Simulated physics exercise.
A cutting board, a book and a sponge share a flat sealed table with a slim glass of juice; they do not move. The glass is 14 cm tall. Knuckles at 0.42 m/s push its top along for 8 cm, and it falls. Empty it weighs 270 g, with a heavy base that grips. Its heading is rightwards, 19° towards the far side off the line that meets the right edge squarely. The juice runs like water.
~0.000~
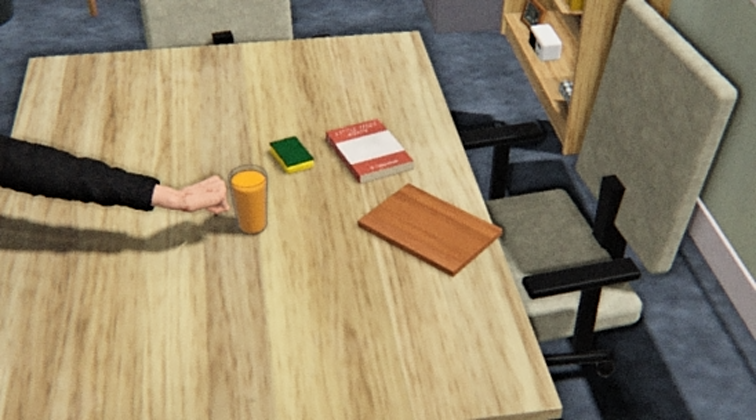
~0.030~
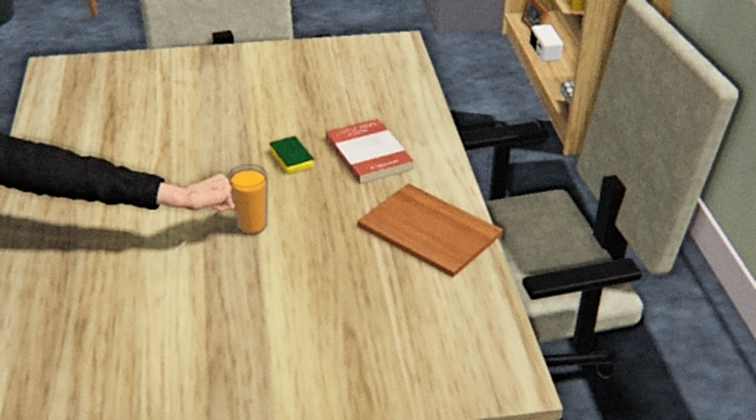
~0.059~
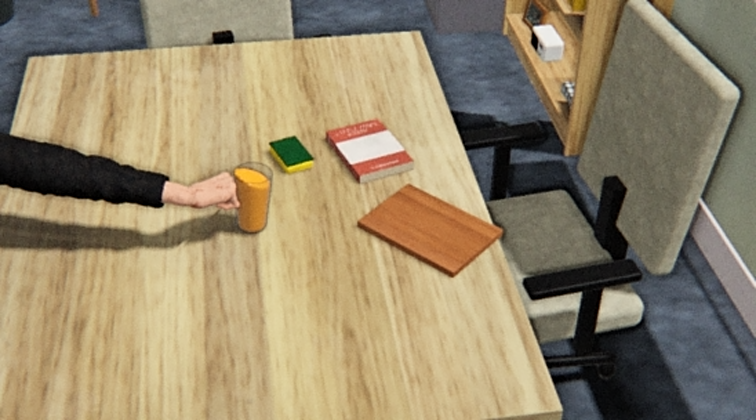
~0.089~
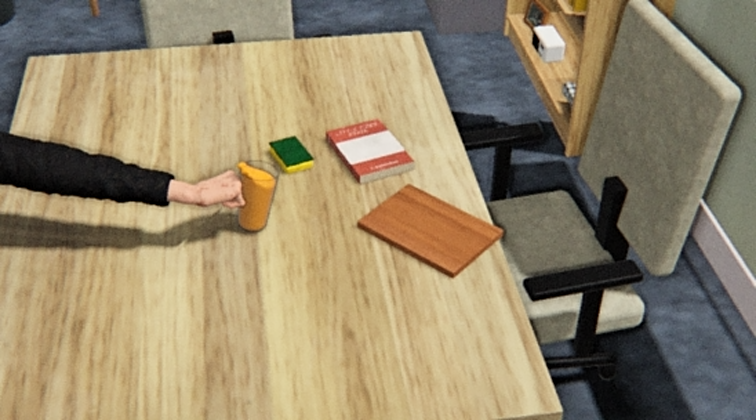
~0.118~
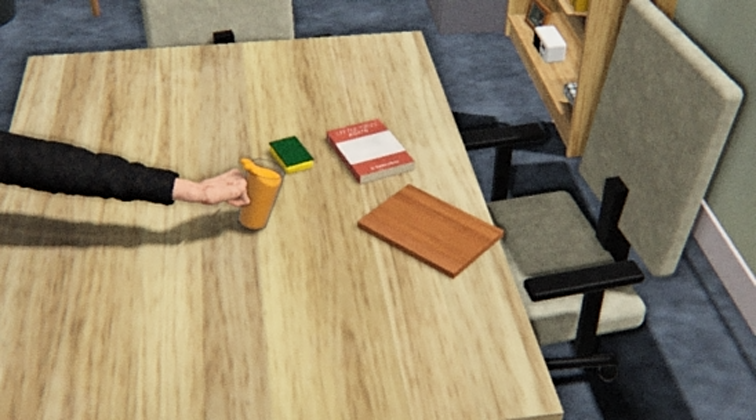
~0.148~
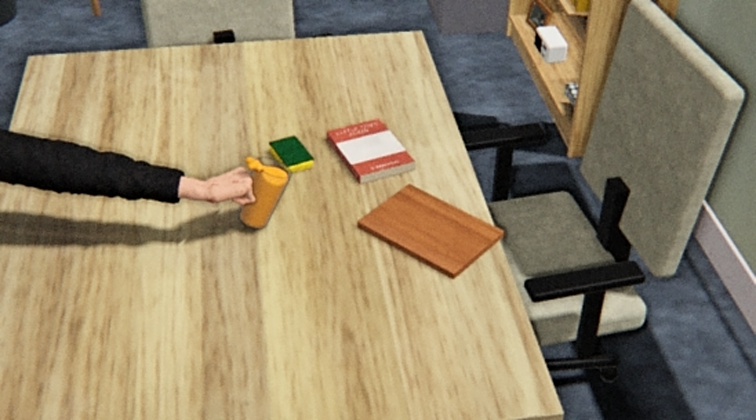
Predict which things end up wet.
Cutting board: Gets wet; book: Gets wet; sponge: Ends up wet.
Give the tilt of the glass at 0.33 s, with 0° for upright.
It is at some 82°.
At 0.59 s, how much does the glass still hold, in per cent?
Some 26 per cent.
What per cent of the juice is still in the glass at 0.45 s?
About 46 per cent.
After 0.33 s the tilt is 83° and 85 per cent is in the glass, 0 has run off the table; wet so far, nothing.
After 0.45 s the tilt is 86° and 46 per cent is in the glass, 0 has run off the table; wet so far, cutting board, book.
After 0.59 s the tilt is 86° and 27 per cent is in the glass, 0 has run off the table; wet so far, cutting board, book.
After 0.83 s the tilt is 86° and 14 per cent is in the glass, 14 has run off the table; wet so far, cutting board, book, sponge.
In the end 4 per cent is in the glass, 42 has run off the table; wet so far, cutting board, book, sponge.
